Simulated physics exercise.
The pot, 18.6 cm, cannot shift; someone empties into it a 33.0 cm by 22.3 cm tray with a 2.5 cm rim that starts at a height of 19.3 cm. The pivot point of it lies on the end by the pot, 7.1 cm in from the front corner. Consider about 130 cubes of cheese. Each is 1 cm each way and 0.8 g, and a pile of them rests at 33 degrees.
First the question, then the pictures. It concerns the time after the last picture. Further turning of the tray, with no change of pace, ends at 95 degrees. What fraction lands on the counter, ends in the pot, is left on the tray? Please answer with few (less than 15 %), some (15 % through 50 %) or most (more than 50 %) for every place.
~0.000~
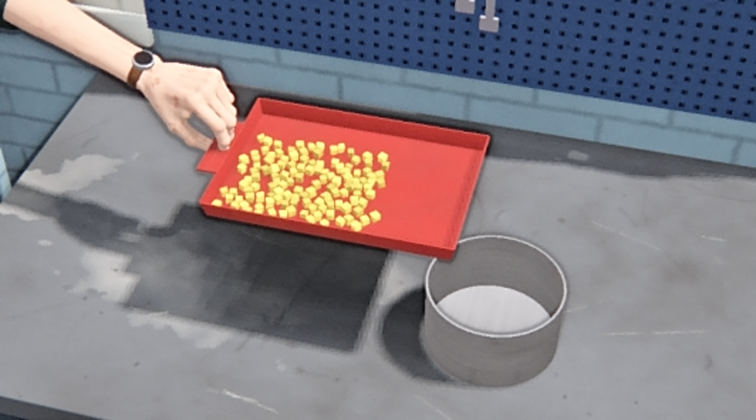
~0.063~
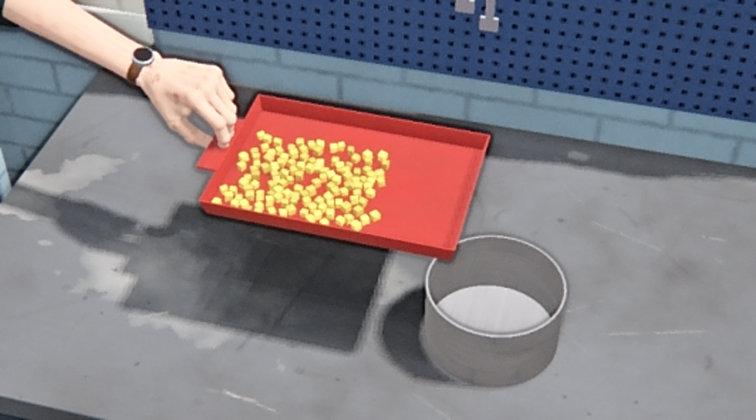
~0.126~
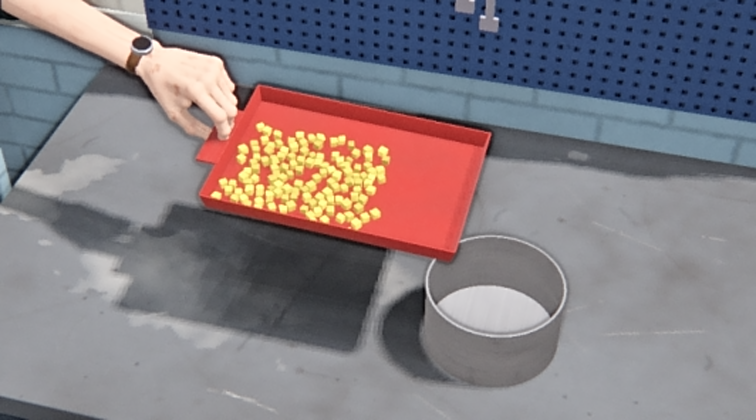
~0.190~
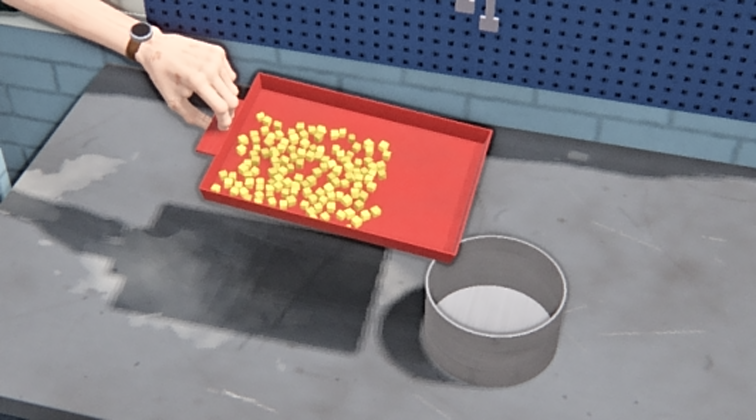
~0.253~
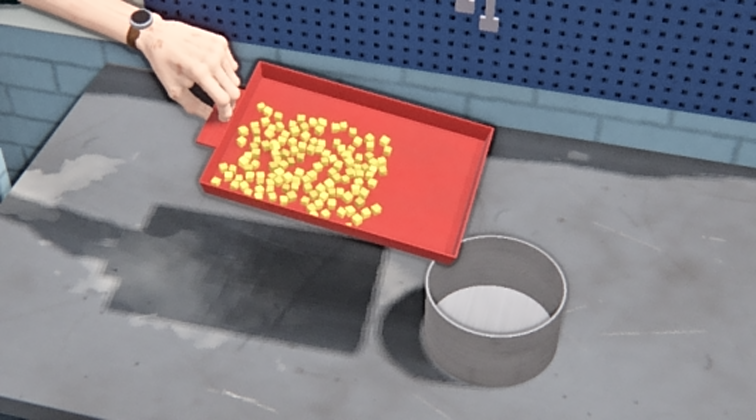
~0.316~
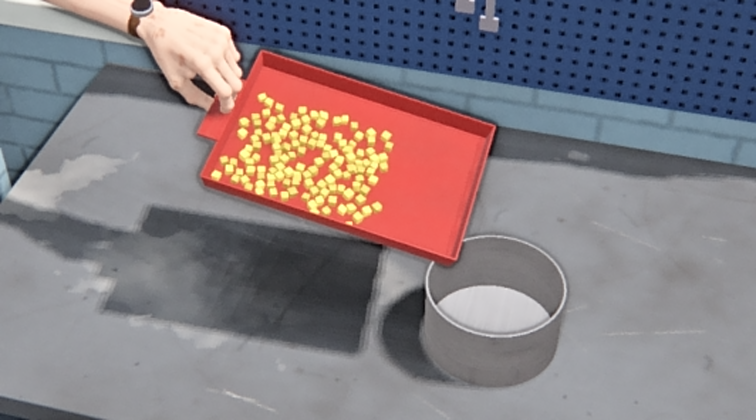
Counter: Some, pot: Most, left on the tray: Few.
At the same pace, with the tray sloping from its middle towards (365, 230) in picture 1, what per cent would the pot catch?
Something like 20 in a hundred.
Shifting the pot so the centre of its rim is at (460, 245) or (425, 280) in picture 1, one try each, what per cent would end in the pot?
First try around 0 %, second around 70 %.
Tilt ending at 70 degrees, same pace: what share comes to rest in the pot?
30 percent.
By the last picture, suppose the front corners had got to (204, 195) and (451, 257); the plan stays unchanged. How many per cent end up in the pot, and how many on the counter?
Pot: 15, counter: 85.
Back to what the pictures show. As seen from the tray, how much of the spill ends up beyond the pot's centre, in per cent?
About 40 per cent.
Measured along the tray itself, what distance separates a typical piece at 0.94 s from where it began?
Displacement on the tray: About 13 cm.
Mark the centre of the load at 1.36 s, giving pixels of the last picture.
Somewhere about (440, 262) in the last view.
Then, at 0.94 s, tilt 53 degrees; the tray holds 100 %, the pot 0 %.
After 1.36 s, tilt 78 degrees; the tray holds 65 %, the pot 25 %.
After 1.86 s, tilt 95 degrees; the tray holds 15 %, the pot 45 %.
In the end, at 2.9 s, counter 35 %, pot 60 %, tray 5 %.
